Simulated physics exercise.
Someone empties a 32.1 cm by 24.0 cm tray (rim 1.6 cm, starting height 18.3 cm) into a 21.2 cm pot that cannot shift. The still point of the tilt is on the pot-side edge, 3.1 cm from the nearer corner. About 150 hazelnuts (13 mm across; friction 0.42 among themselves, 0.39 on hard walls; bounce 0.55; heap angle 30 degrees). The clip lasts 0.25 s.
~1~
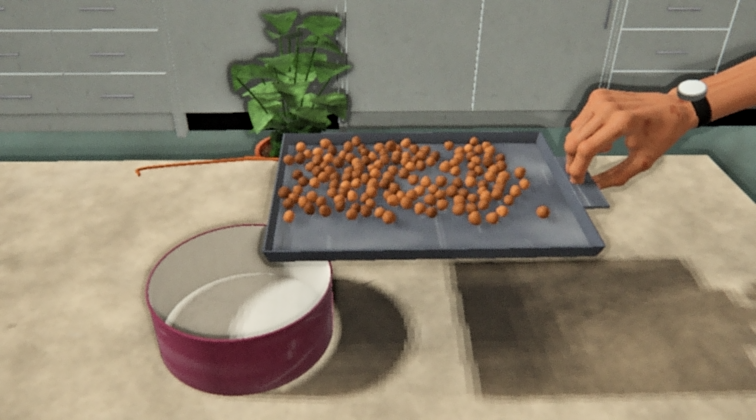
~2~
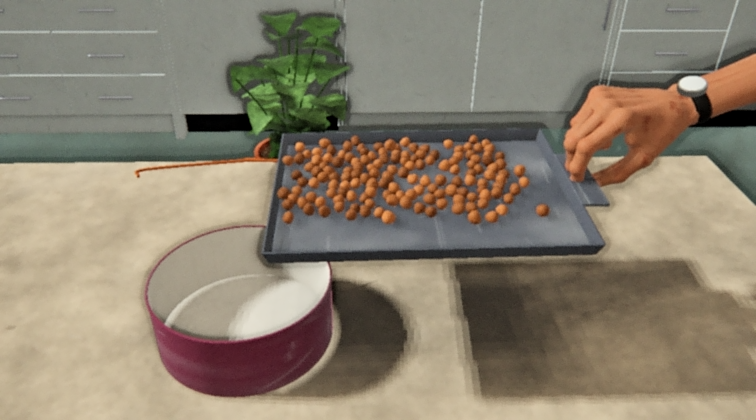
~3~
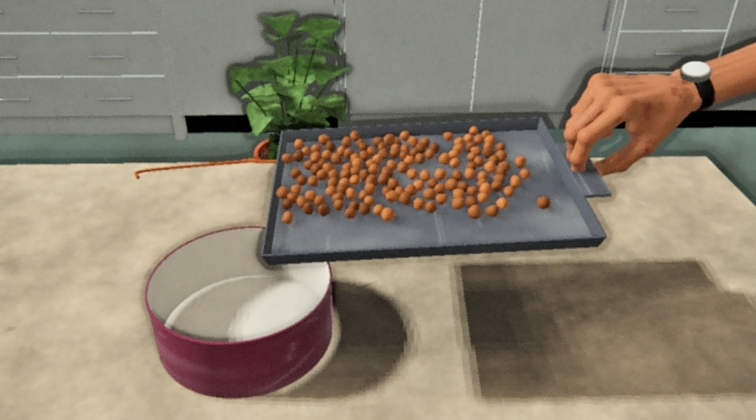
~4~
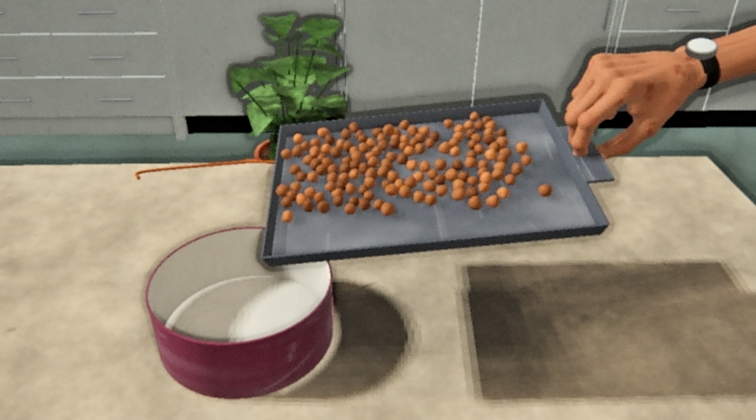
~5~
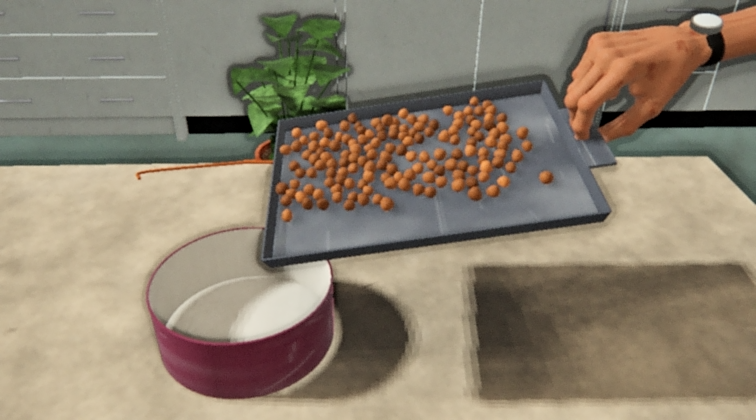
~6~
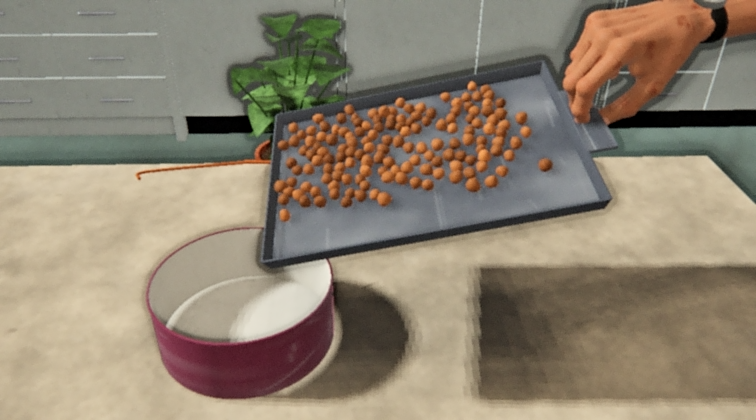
Grey tray of small round brown hazelnuts tilting gradually as a hand raises its right side beside a dark pink pot.
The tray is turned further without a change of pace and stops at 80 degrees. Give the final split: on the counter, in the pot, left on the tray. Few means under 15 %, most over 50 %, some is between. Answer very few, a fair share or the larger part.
Counter the larger part, pot a fair share, tray very few.
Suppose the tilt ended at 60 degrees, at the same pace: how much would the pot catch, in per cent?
Then about 20 per cent.
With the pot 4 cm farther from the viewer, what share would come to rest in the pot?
Then about 5 per cent.
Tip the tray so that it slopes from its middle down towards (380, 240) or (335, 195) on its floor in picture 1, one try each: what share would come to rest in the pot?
Some 5 and 75 per cent.
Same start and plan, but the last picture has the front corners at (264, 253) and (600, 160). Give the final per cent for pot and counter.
Pot 80, counter 20.
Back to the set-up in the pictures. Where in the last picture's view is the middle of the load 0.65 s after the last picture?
Around (258, 235).
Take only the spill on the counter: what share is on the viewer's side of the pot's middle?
About 100 per cent.
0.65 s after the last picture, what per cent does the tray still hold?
Roughly 65 per cent.
Then, 0.39 s after the last picture, tilt 47 degrees; the tray holds 100 %, the pot 0 %.
Then, 0.65 s after the last picture, tilt 68 degrees; the tray holds 65 %, the pot 5 %.
Then, 1.01 s after the last picture, tilt 80 degrees; the tray holds 10 %, the pot 25 %.
In the end, counter 65 %, pot 35 %, tray 0 %.
